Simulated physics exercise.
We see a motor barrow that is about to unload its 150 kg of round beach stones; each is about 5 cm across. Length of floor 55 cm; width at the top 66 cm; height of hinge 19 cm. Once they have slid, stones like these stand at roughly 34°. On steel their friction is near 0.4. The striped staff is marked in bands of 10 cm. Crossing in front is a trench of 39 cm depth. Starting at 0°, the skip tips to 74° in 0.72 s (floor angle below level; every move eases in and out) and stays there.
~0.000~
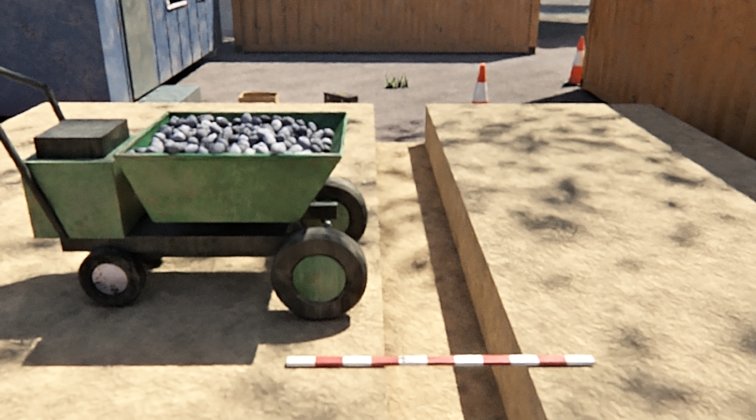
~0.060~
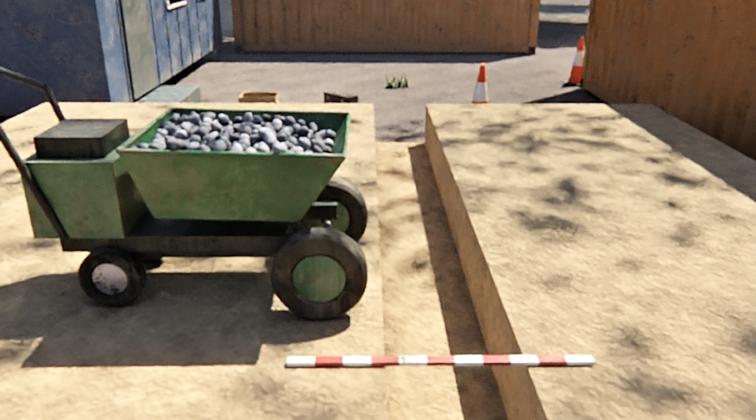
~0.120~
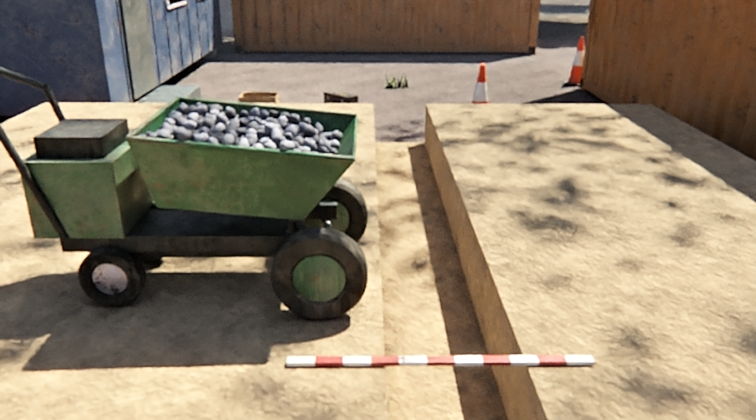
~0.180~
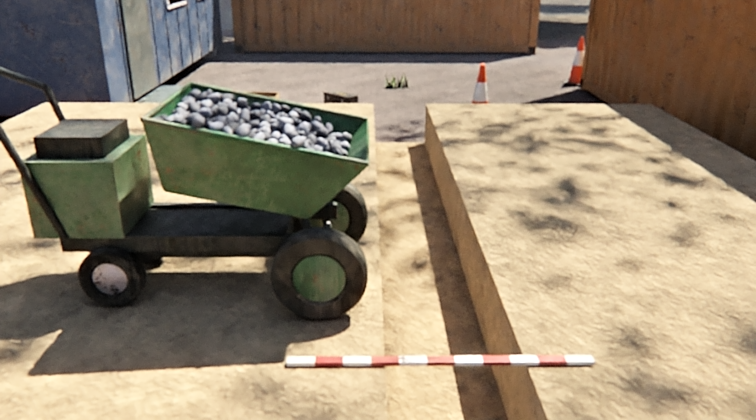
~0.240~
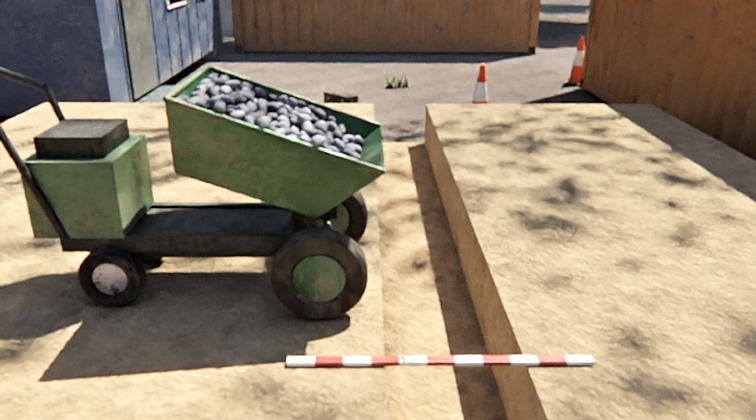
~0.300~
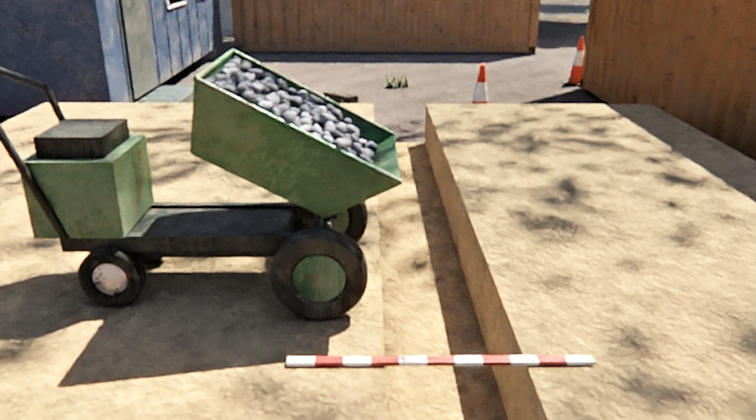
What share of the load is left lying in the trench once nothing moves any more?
About 49 per cent.
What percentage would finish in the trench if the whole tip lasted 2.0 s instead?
With that timing, about 75 per cent.
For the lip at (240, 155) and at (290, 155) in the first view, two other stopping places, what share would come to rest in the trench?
Roughly 100 per cent, then 85 per cent.
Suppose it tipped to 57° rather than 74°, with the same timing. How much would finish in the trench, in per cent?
Some 35% would finish there.
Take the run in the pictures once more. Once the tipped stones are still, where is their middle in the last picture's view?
Roughly (501, 277), I'd say.
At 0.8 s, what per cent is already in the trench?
Close to 25 per cent at that time.
After 0.5 s the floor is at 62°; 100 % in the skip; the foremost stones are at (437, 203).
After 0.8 s the floor is at 74°; 54 % in the skip, 24 % in the trench, 22 % past the trench; the foremost stones are at (547, 279).
After 1.2 s the floor is at 74°; 14 % in the skip, 34 % in the trench, 51 % past the trench; the foremost stones are at (729, 263).
After 3.1 s the floor is at 74°; 0 % in the skip, 49 % in the trench, 51 % past the trench; the foremost stones are past the picture's edge.
